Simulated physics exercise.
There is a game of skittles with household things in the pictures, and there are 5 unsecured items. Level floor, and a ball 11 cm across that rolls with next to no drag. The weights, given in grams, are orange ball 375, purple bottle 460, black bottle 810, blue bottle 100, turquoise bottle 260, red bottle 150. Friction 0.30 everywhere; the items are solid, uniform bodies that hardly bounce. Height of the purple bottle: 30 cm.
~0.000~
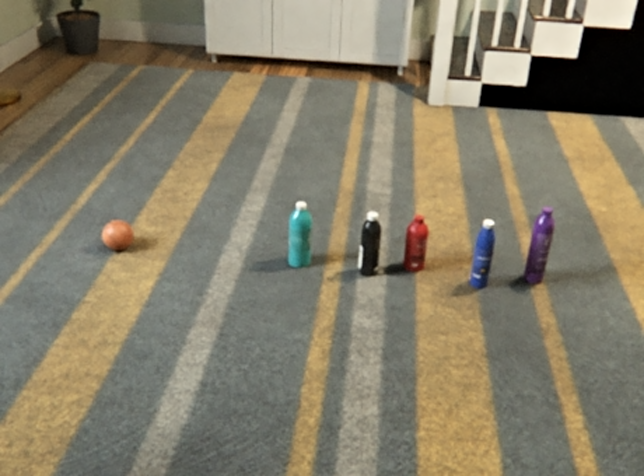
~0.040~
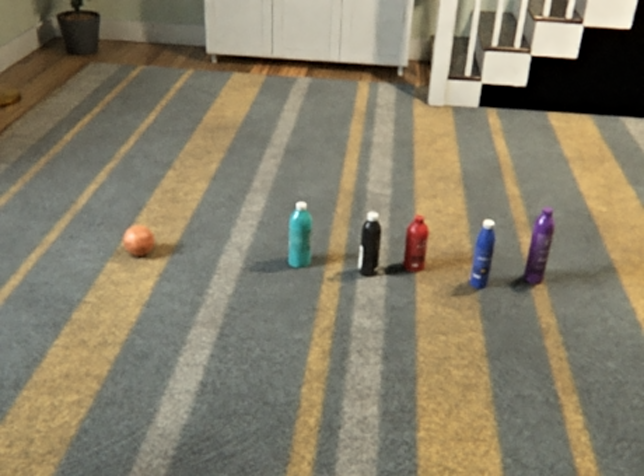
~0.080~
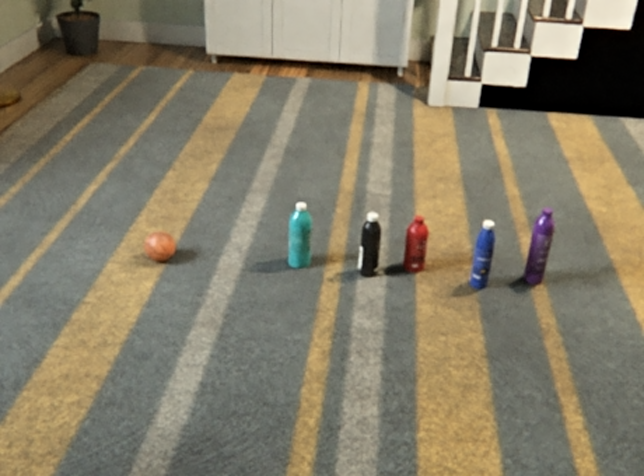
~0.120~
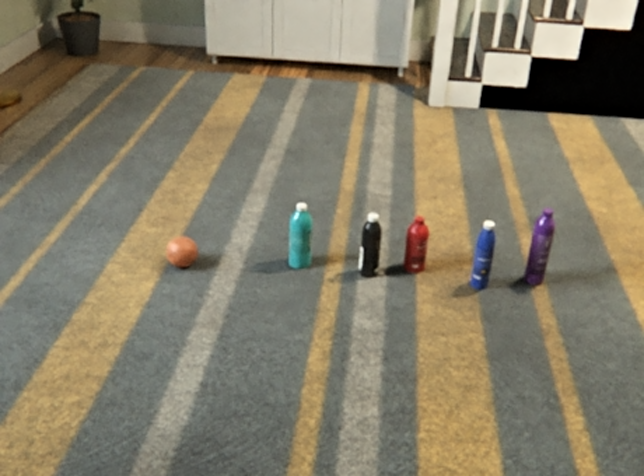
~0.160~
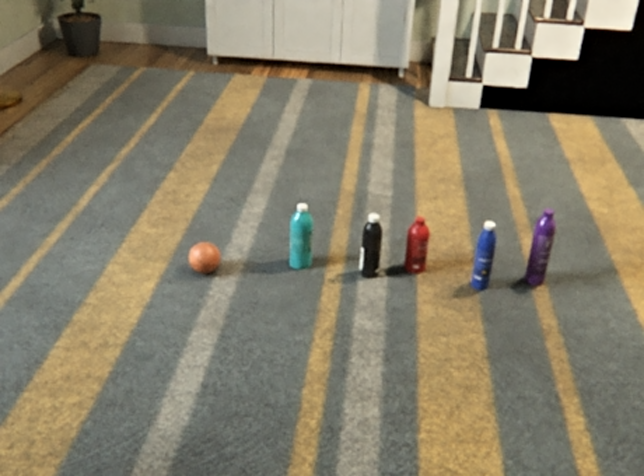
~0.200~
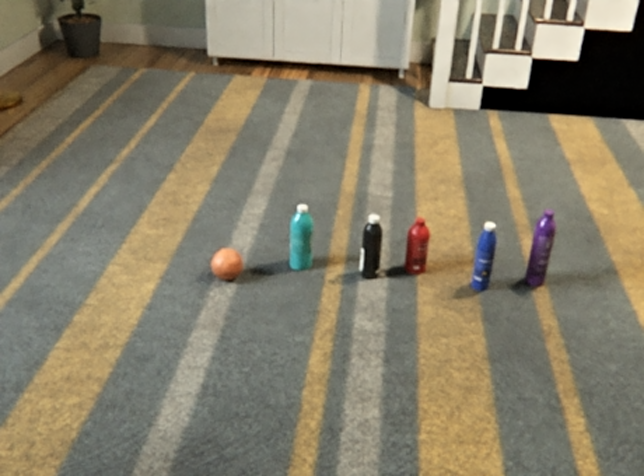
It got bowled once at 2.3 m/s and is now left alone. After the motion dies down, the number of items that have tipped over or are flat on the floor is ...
... none at all.
After 0.40 s, ball has run 91 cm; orange ball near (345, 293).
After 0.60 s, ball has run 136 cm; orange ball near (476, 324).
After 0.90 s, things are still on the move.
After 1.10 s, purple bottle resting near (542, 248); black bottle resting near (372, 247).
In the end (1.2 s), all 5 under 8 cm from the start. At the end, from the last picture's camera, purple bottle near (542, 248), black bottle near (372, 247).
